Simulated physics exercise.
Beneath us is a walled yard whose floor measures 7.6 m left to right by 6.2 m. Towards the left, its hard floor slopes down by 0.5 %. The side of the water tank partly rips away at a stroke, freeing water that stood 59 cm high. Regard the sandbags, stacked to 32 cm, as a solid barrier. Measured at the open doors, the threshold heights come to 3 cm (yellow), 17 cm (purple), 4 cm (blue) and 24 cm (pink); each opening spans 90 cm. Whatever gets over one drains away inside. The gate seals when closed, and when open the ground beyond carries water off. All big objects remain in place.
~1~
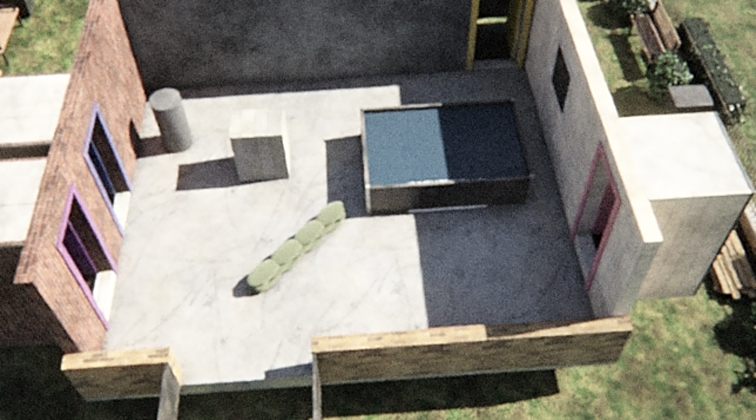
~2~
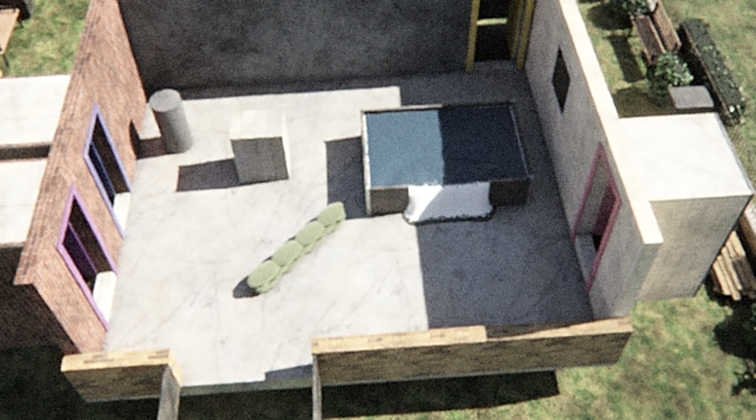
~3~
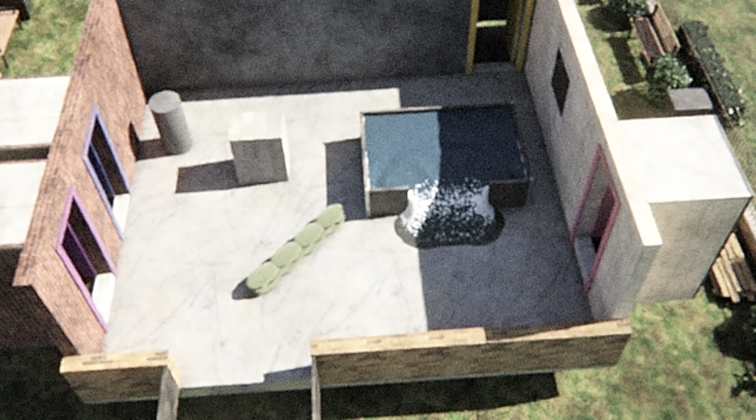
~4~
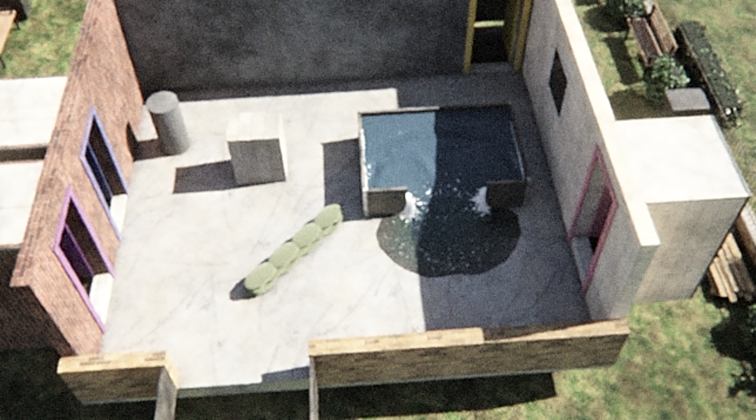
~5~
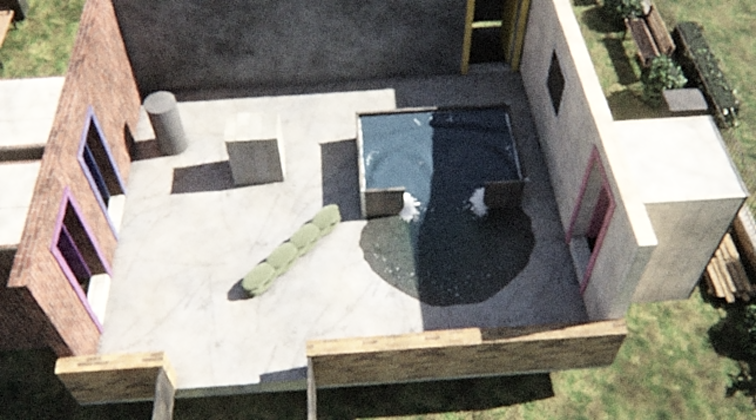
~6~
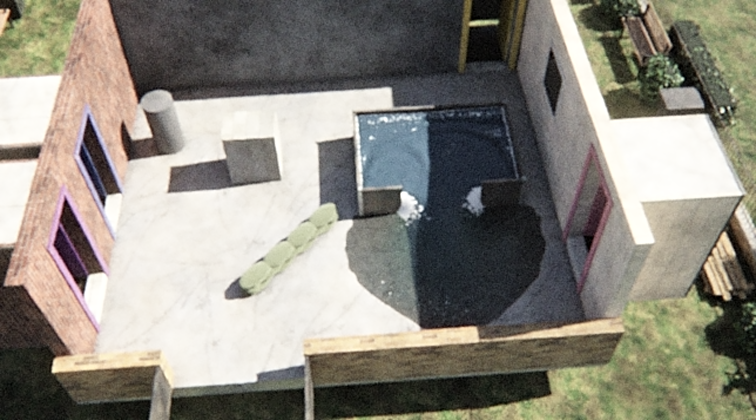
Water burst through the front side of a raised tank in a walled yard, foaming at first, then spreading across the pale floor in a widening dark pool beside the green sandbags.
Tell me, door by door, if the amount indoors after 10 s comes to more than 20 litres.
One by one: Yellow door: Tops the amount; purple door: Falls short; blue door: Falls short; pink door: Falls short.
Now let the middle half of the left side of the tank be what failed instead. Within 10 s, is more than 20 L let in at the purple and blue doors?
Purple short, blue beyond.
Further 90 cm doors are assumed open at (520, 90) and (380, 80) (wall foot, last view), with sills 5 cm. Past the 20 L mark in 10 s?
Well, the first one ends up on the low side, the second one on the low side.
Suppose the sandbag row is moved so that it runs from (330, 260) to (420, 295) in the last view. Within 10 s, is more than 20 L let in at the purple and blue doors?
Well, the purple one ends up within bounds and the blue one ends up more than allowed.
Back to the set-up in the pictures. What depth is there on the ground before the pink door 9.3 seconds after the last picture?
About 7.0 cm deep.
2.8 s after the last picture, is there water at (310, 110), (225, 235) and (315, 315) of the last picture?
First spot not yet wet, second not yet wet, third submerged.
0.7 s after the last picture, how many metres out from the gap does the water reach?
That comes to near 3.4 m out.
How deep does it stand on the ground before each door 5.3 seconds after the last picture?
Centimetres: Yellow 11 / purple 12 / blue 4 / pink 12.
Then, 0.7 s after the last picture water covers 20 % of the floor and is deepest (36 cm) near (440, 212); yellow door not reached, purple door not reached, blue door not reached, pink door 4 cm at the sill, 0 L in.
Then, 1.5 s after the last picture water covers 25 % of the floor and is deepest (40 cm) near (591, 342); yellow door not reached, purple door not reached, blue door not reached, pink door 9 cm at the sill, 0 L in.
Then, 2.8 s after the last picture water covers 40 % of the floor and is deepest (24 cm) near (439, 353); yellow door not reached, purple door 5 cm at the sill, 0 L in, blue door not reached, pink door 15 cm at the sill, 0 L in.
Then, 5.3 s after the last picture water covers 60 % of the floor and is deepest (17 cm) near (96, 346); yellow door 11 cm at the sill, 42 L in, purple door 12 cm at the sill, 0 L in, blue door 4 cm at the sill, 0 L in, pink door 12 cm at the sill, 0 L in.
Then, 9.3 s after the last picture water covers 85 % of the floor and is deepest (11 cm) near (91, 379); yellow door 8 cm at the sill, 147 L in, purple door 9 cm at the sill, 0 L in, blue door 4 cm at the sill, 3 L in, pink door 7 cm at the sill, 0 L in.
